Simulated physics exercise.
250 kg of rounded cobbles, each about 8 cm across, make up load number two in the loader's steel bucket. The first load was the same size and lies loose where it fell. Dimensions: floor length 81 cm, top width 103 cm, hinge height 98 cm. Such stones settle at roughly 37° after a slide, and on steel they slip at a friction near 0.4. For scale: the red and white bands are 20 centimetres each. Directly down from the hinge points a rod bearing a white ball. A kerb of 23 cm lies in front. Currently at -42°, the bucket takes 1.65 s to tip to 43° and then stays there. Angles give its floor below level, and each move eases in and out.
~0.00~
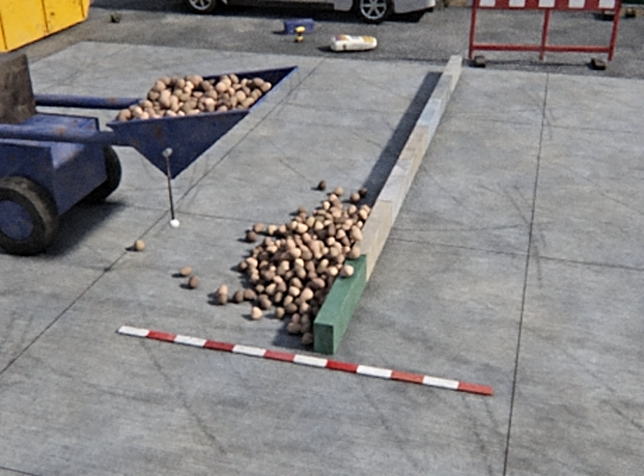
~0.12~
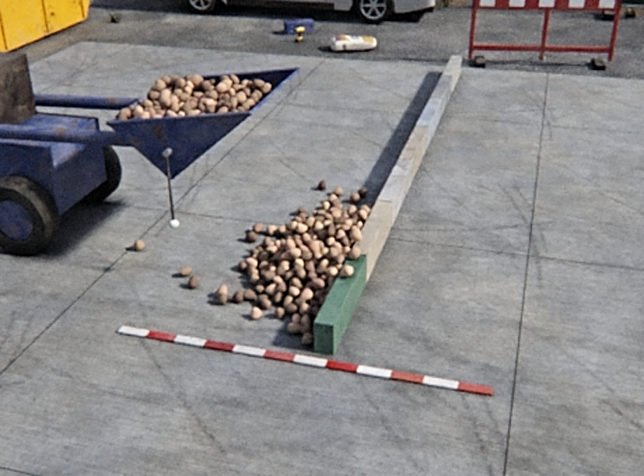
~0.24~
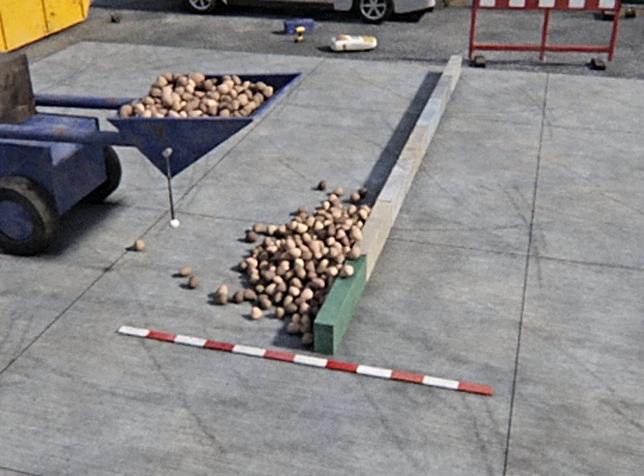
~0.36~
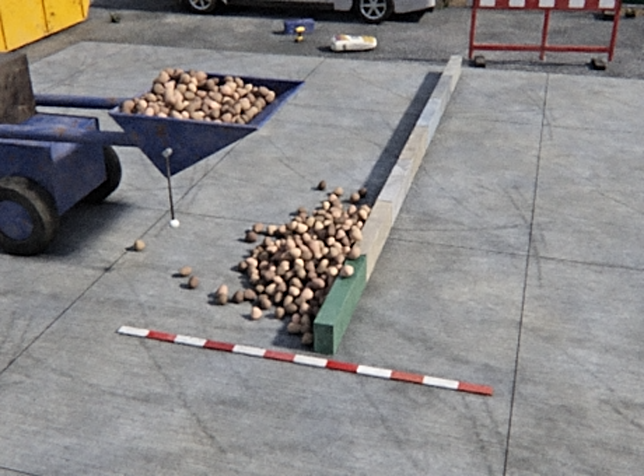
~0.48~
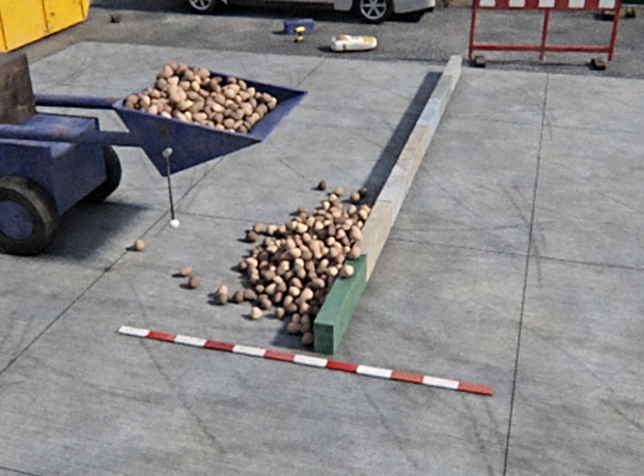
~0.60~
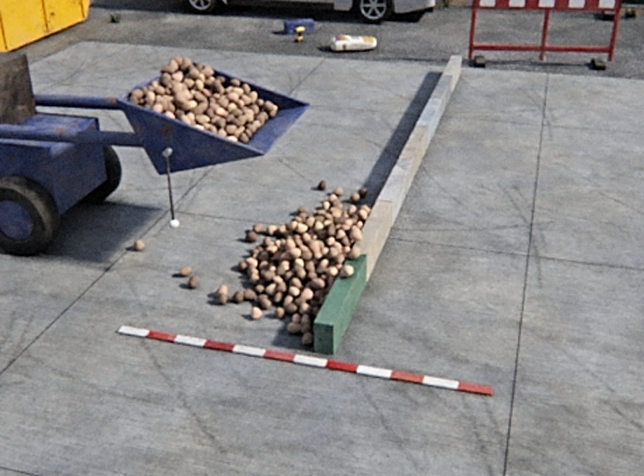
A blue loader's bucket, heaped with brown stones, slowly tilted back toward level as its lip swung down, and the stones inside shifted a little; the loose pile against the kerb stayed still.
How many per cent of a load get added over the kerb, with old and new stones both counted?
0 %.
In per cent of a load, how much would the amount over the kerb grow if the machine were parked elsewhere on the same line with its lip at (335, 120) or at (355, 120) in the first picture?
40 % and 75 %.
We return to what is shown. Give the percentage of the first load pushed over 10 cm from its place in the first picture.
Some 5 percent, give or take.
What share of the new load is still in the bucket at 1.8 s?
About 20 per cent.
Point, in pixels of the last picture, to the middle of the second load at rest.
The centre sits about (288, 238).
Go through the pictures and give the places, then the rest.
Lip at (250, 111), floor tilted -42°, highest stones at (220, 84). The earlier load is highest near (343, 240), 26 cm above ground level, 101 % on this side of the kerb, in the first frame.
Lip at (251, 113), floor tilted -41°, highest stones at (221, 85); the stones move at 0.1 m/s on average, in the second frame.
Lip at (254, 119), floor tilted -37°, highest stones at (196, 83); the stones move at 0.1 m/s on average, in the third frame.
Lip at (258, 128), floor tilted -32°, highest stones at (180, 77); the stones move at 0.2 m/s on average, in the fourth frame.
Lip at (262, 140), floor tilted -25°, highest stones at (178, 74); the stones move at 0.2 m/s on average, in the fifth frame.
The bucket is at -16°, its lip at (264, 154); the top of the load is at (180, 69); the stones move at 0.2 m/s on average, in the sixth frame.
After 1.2 s the floor is at 30°; in per cent of one load, 99 in the bucket, 101 on this side of the kerb; the foremost stones are at (355, 245).
After 1.8 s the floor is at 43°; in per cent of one load, 22 in the bucket, 179 on this side of the kerb; the foremost stones are at (355, 245).
After 2.1 s the floor is at 43°; in per cent of one load, 0 in the bucket, 201 on this side of the kerb; the foremost stones are at (354, 247).
After 4.6 s the floor is at 43°; in per cent of one load, 0 in the bucket, 201 on this side of the kerb; the foremost stones are at (358, 237). Net gain over the kerb, 0.
